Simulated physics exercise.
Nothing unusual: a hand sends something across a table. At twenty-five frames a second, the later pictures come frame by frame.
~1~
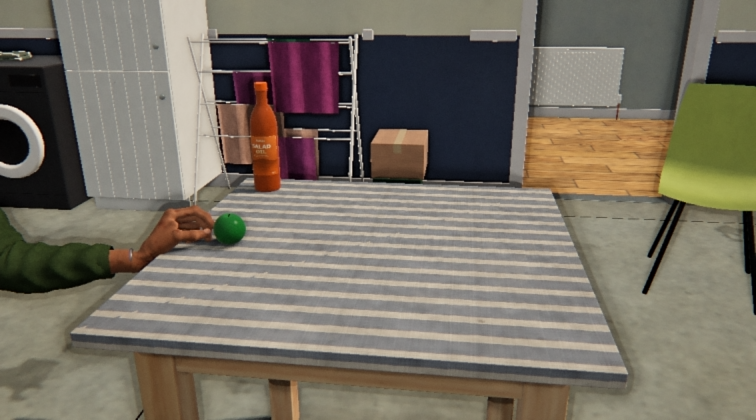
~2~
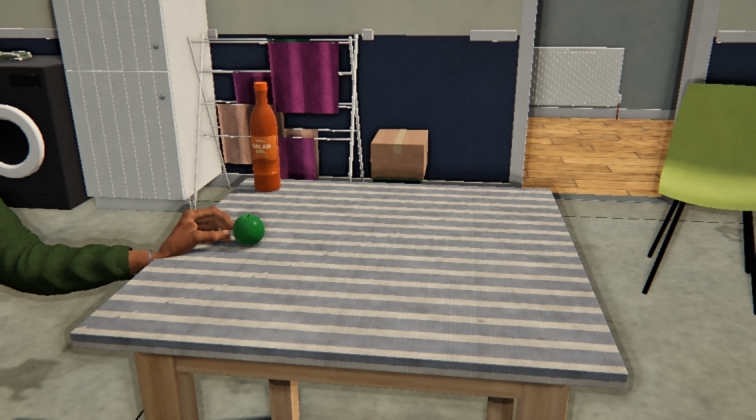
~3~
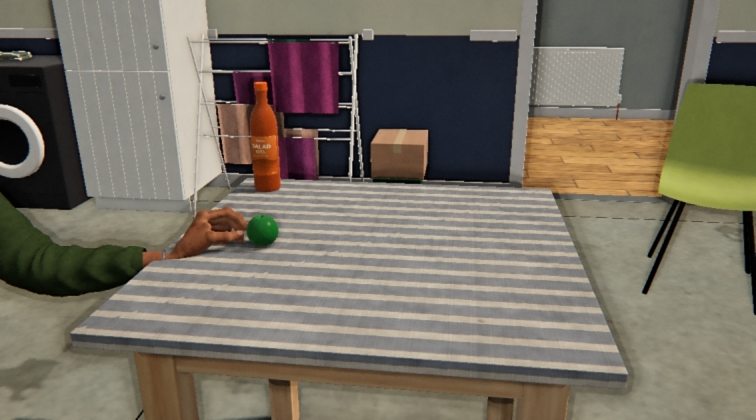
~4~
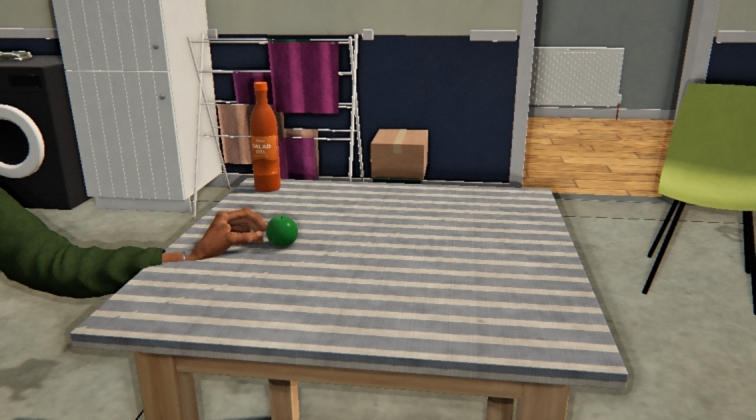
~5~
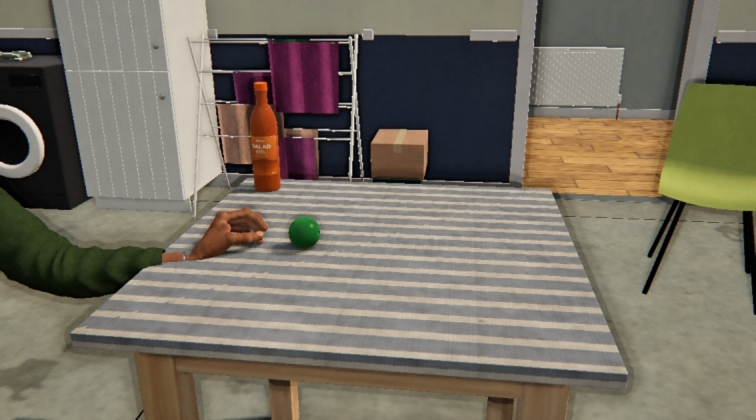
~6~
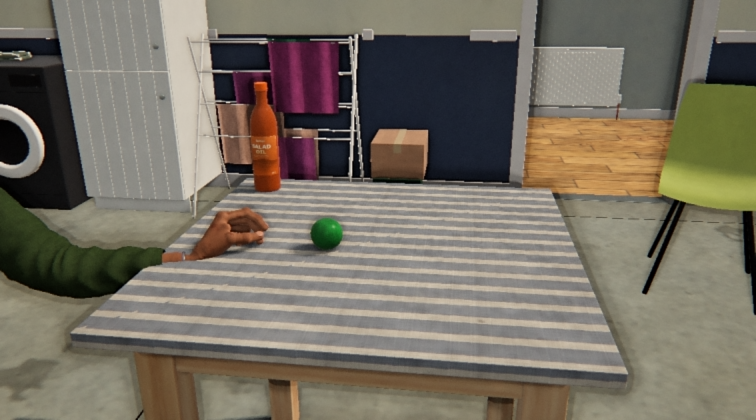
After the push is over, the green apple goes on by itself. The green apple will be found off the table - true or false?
True.
Then, 0.20 s on from there, green apple shifted well along near (437, 239).
Then, 0.40 s on from there, green apple shifted well along near (548, 244).
Then, 0.70 s on from there, green apple now off the table.
Then, 0.90 s on from there, things are still on the move.
In the end, off the table, green apple.
